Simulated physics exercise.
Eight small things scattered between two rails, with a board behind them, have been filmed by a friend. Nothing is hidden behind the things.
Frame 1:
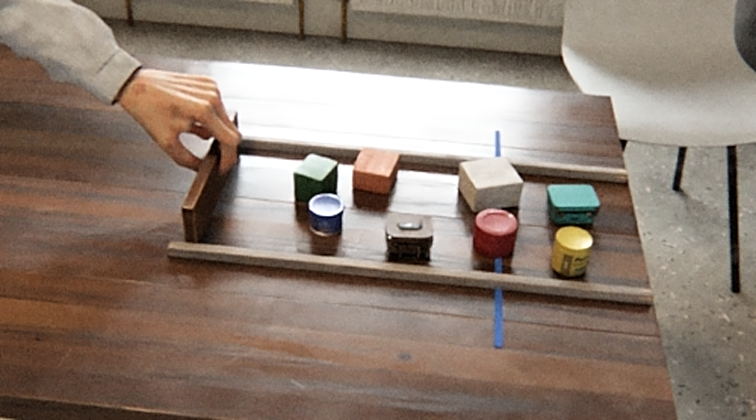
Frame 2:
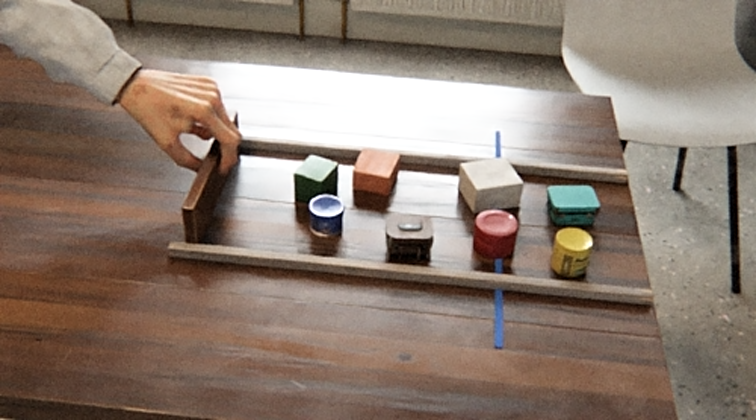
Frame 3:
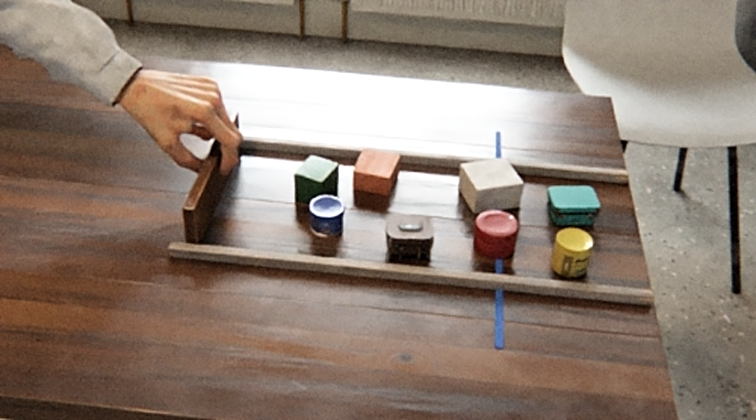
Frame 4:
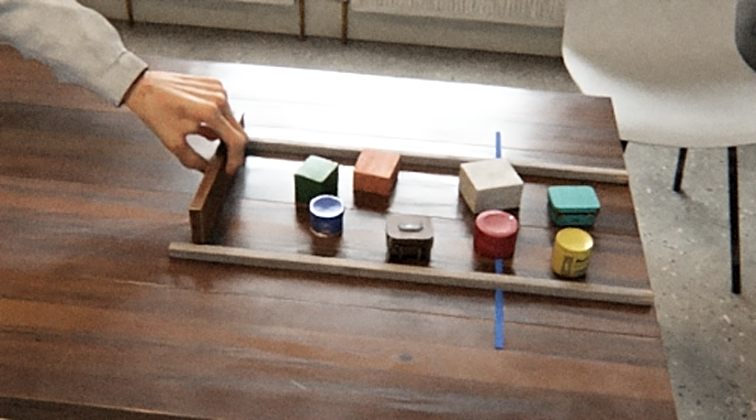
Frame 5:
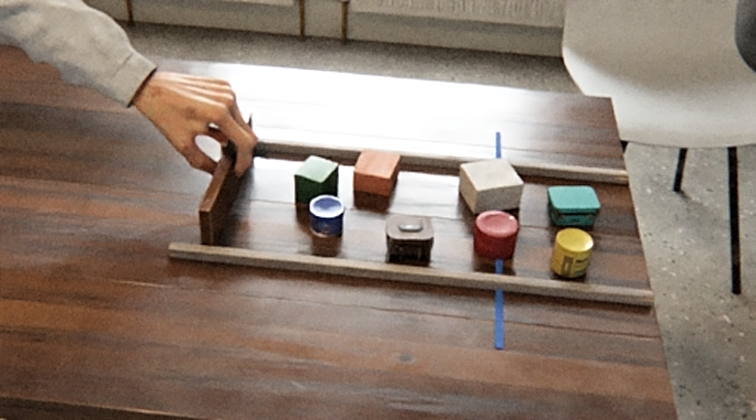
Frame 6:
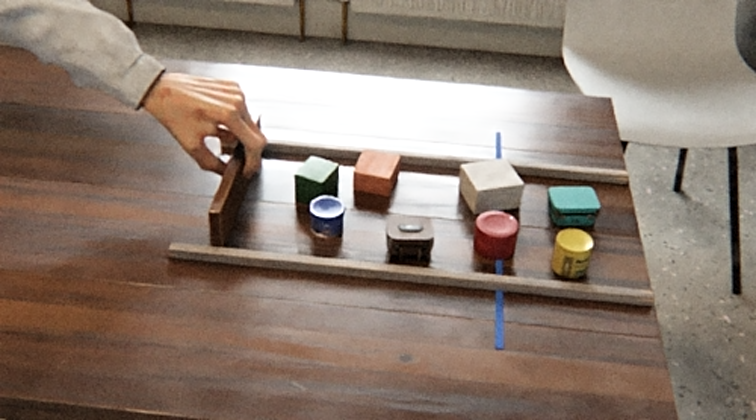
On a dark, glossy wooden table beside a pale chair, seen from above at an angle, two thin rails run left to right across a strip of blue tape. Between them sit green, orange and white blocks and a turquoise case behind a blue tub, a brown case, a red-lidded tub and a yellow tub. The camera and objects stay still while a grey-sleeved hand slides the upright board slightly rightward.
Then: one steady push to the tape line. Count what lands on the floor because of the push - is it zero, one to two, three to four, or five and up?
I expect the edge to claim none.
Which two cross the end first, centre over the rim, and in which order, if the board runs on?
Those two are the turquoise case and the white block, in that order.
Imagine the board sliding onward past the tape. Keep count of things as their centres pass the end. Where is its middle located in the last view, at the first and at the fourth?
The first one at (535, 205), the next at (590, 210).
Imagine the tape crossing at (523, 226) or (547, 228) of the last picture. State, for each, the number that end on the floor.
Tallies: 0, 1.
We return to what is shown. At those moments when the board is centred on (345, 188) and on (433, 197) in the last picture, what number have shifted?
I count 3 first and 5 after.
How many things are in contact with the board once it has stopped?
4.
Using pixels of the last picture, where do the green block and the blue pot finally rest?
Answer: First (517, 202), after that (517, 230).
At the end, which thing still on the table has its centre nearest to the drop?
Nearest at the end: The turquoise case.
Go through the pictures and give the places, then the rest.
In the first picture, turquoise case (571, 205); yellow tub (571, 252); red lid (495, 234); board (213, 174); tape (498, 222).
In the second picture, yellow tub (571, 253); green block (316, 181).
In the third picture, red lid (496, 235); board (214, 175).
In the fourth picture, turquoise case (572, 207); white block (490, 185).
In the fifth picture, yellow tub (572, 253); orange block (376, 172).
In the sixth picture, turquoise case (572, 207); yellow tub (572, 254); red lid (496, 236); board (237, 178); tape (499, 223).
Soon after, none off yet; turquoise case at rest near (572, 207); yellow tub at rest near (572, 254); red lid at rest near (496, 236).
In the end, the number that fall off is zero.
